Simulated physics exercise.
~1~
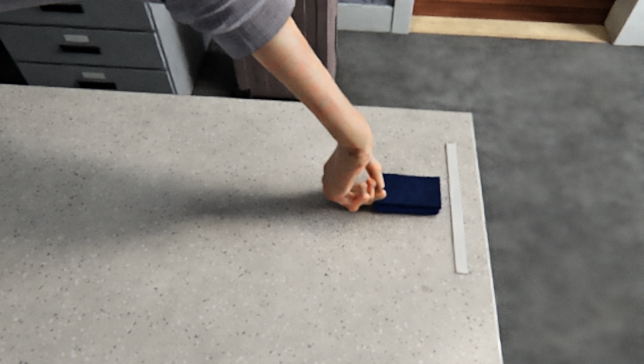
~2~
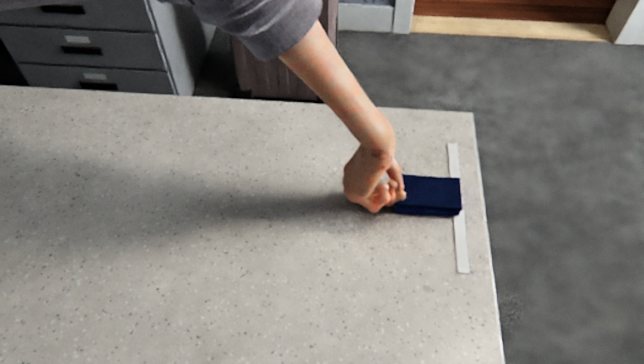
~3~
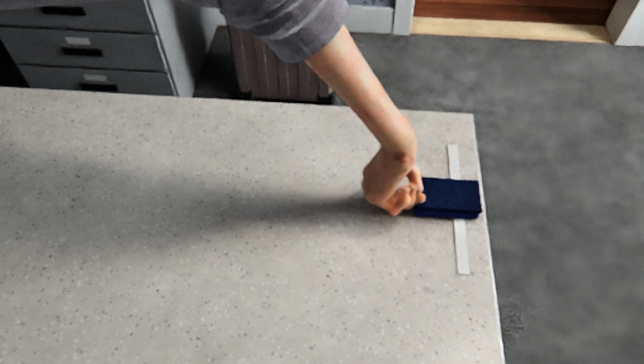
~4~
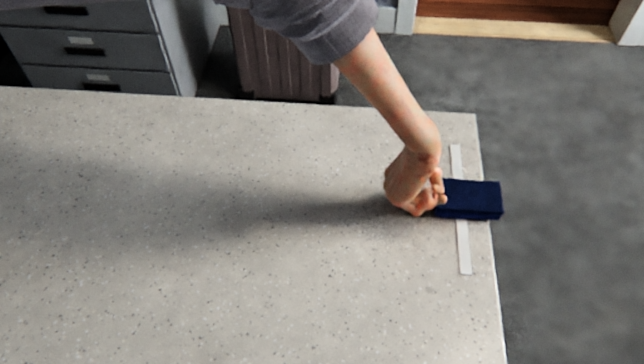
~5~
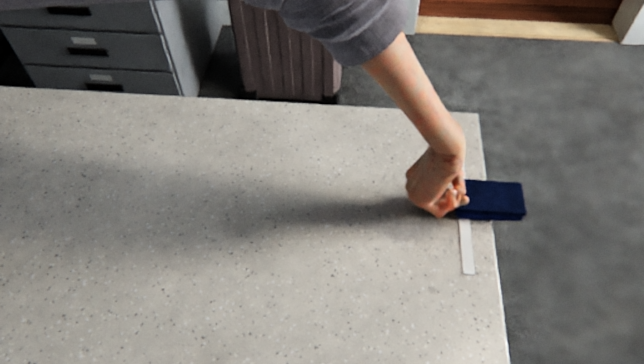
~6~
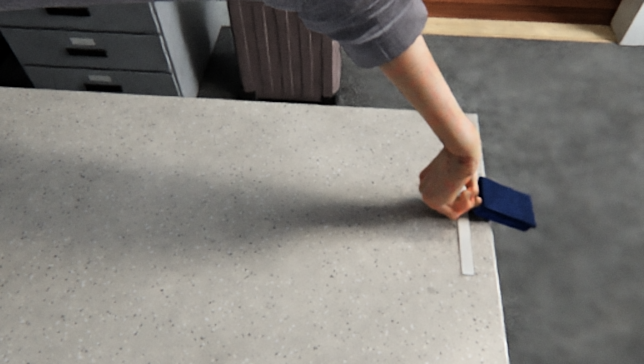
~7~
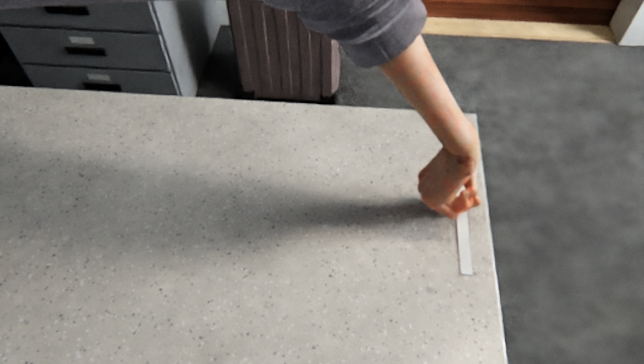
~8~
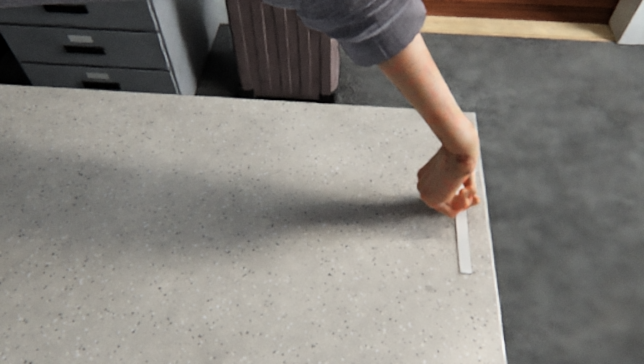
A hand pushing a dark blue sponge rightward across a speckled tabletop, over a tape strip, until it tips off the edge.
